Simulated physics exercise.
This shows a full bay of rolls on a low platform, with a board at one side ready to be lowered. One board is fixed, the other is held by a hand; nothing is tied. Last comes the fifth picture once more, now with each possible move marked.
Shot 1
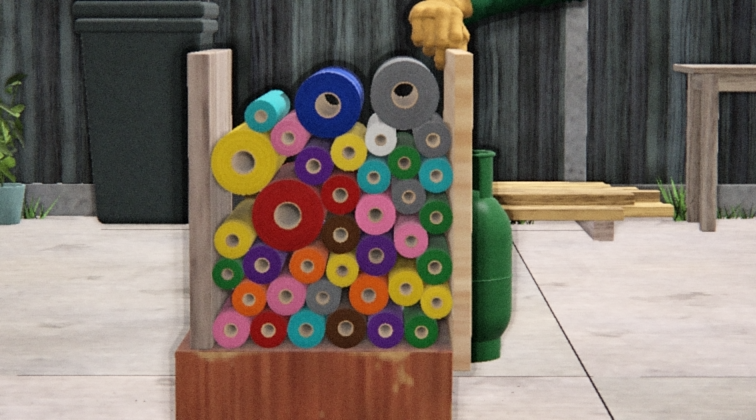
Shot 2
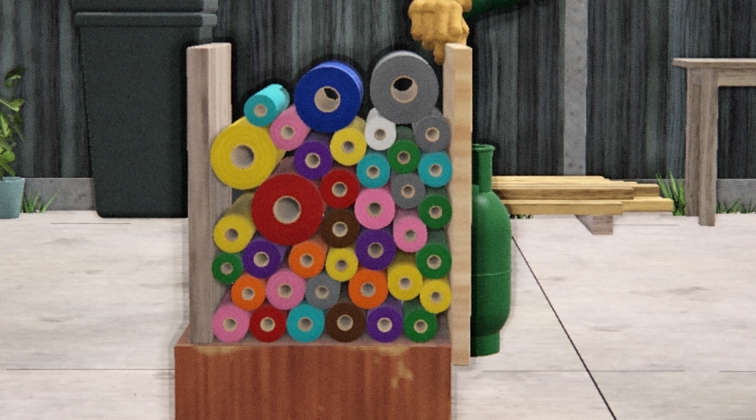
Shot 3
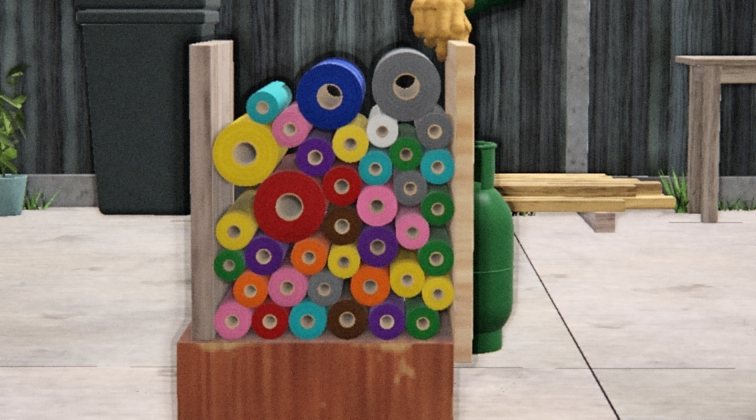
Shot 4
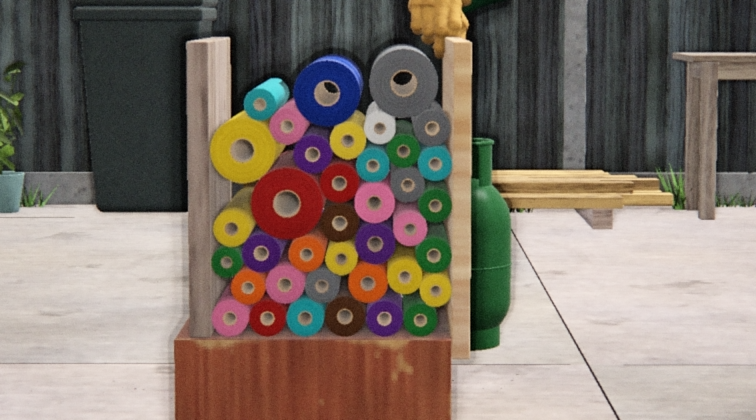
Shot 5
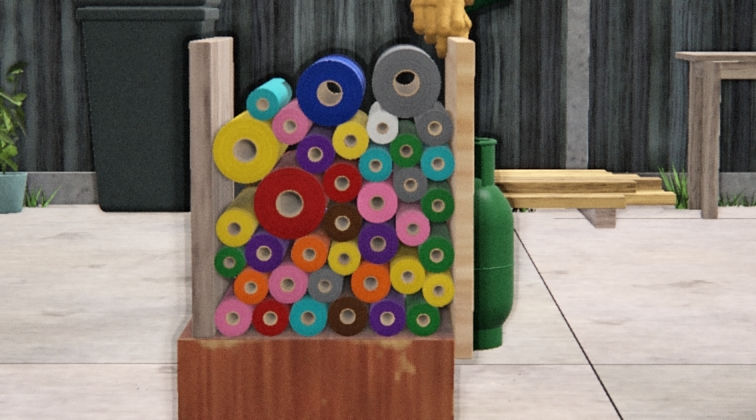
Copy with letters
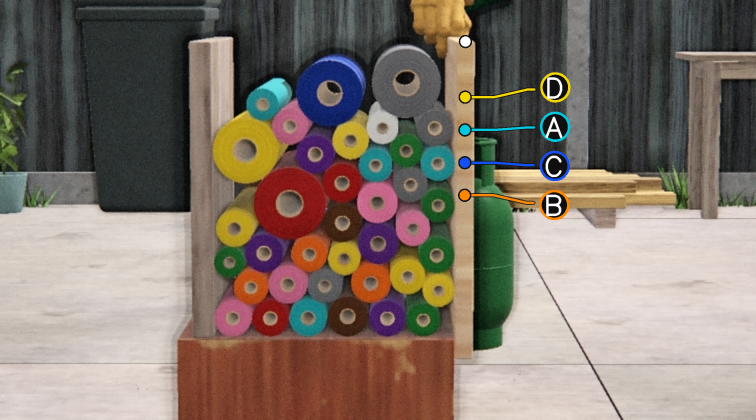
Nothing moves on its own here; only the view shifts very slightly, the whole scene jogging a little up and sideways. Seen straight on at a paved yard before a dark fence, coloured rolls are stacked end-on between two upright boards on a reddish-brown platform, blue and grey ones on top, a large red one lower left. A yellowish hand stays at the right board's top, near a green gas cylinder.
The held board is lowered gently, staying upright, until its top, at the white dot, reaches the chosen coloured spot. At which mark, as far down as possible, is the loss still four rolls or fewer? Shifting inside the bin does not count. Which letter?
The lowest mark that will do is B.
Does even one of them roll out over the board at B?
At B: Yes.
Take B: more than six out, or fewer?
At B, fewer than six.
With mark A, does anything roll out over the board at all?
No.
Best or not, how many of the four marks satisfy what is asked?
Four of the four.
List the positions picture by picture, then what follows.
A green roll (421, 332); a grey roll (323, 298); a green roll (435, 267), in the first frame.
A green roll (434, 262); a yellow roll (232, 235), in the second frame.
A turquoise roll (376, 169); a green roll (406, 154), in the third frame.
A white roll (380, 128); side board (456, 186), in the fourth frame.
A pink roll (233, 318); a green roll (423, 320); a grey roll (325, 286), in the fifth frame.
On the marked copy, A at (465, 130); B at (465, 196); C at (465, 163); D at (465, 97); the white dot at (466, 41).
With B. Early on, top of the board (456, 109).
Further on, top of the board (455, 185).
At the end, top of the board (455, 195), two out over the board.
As for the rest, A none out over the board; C none out over the board; D none out over the board.
